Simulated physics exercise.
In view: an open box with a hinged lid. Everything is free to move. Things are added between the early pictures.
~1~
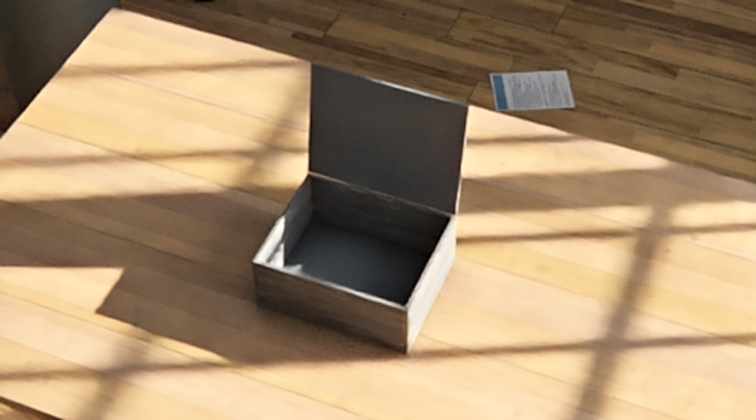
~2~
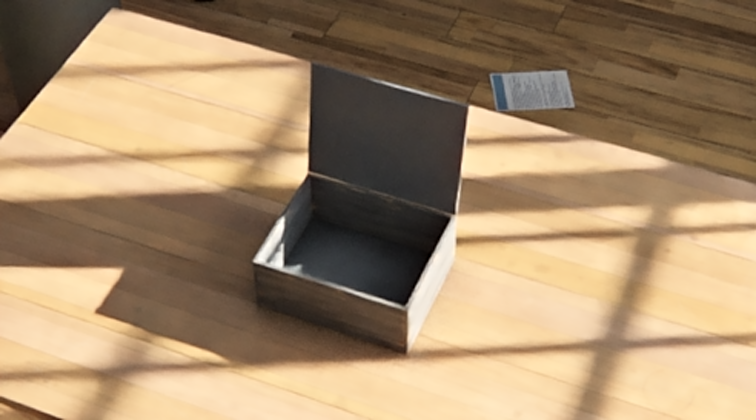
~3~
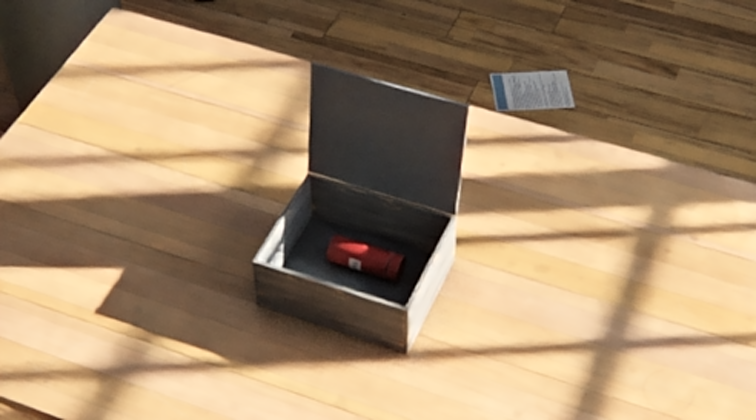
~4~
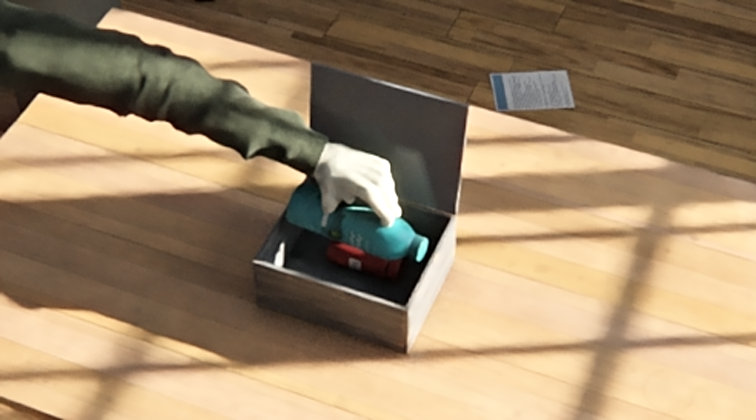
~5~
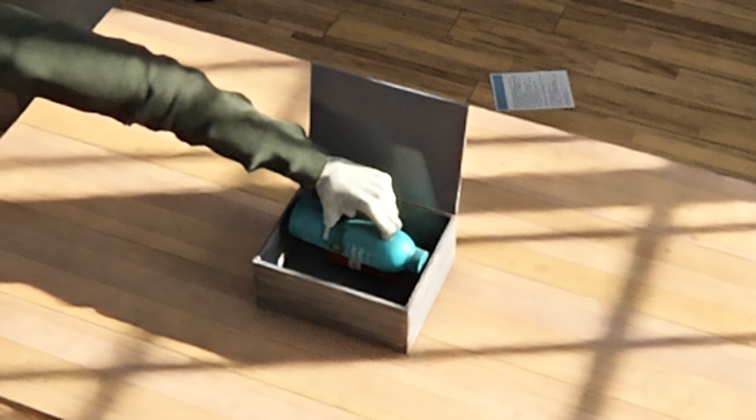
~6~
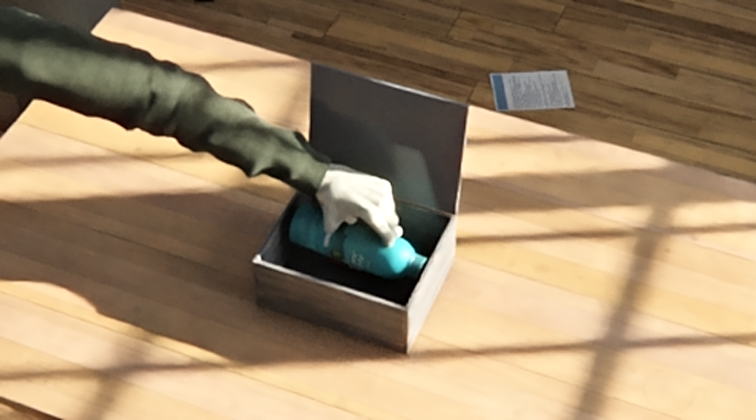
A red shaker appeared inside an open, empty box on a sunlit wooden table, then a gloved hand reached in from the left and lowered a turquoise bottle into the box, covering the shaker from view.
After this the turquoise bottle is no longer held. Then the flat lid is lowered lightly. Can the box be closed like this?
As it turns out, it shuts flat.
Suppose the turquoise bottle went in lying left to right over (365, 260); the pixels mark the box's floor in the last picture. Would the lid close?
Then it closes.
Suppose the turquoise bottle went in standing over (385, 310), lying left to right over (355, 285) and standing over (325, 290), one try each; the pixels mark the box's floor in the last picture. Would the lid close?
First try: It stays ajar; second try: It sits on the rim; third try: It will not close.
Then, 0.40 s on from there, turquoise bottle shifted about its own width near (343, 290); red shaker shifted a little.
Then, 1.40 s on from there, lid 72° above the rim; turquoise bottle shifted about its own width near (341, 293); red shaker shifted about its own width.
Then, 1.80 s on from there, lid 45° above the rim; turquoise bottle shifted about its own width near (341, 293); red shaker shifted about its own width.
Then, 2.20 s on from there, lid 11° above the rim; turquoise bottle shifted about its own width near (341, 293); red shaker shifted about its own width.
In the end, lid shut; moved from the start, red shaker and turquoise bottle. At the end, from the last picture's camera, turquoise bottle near (341, 293).
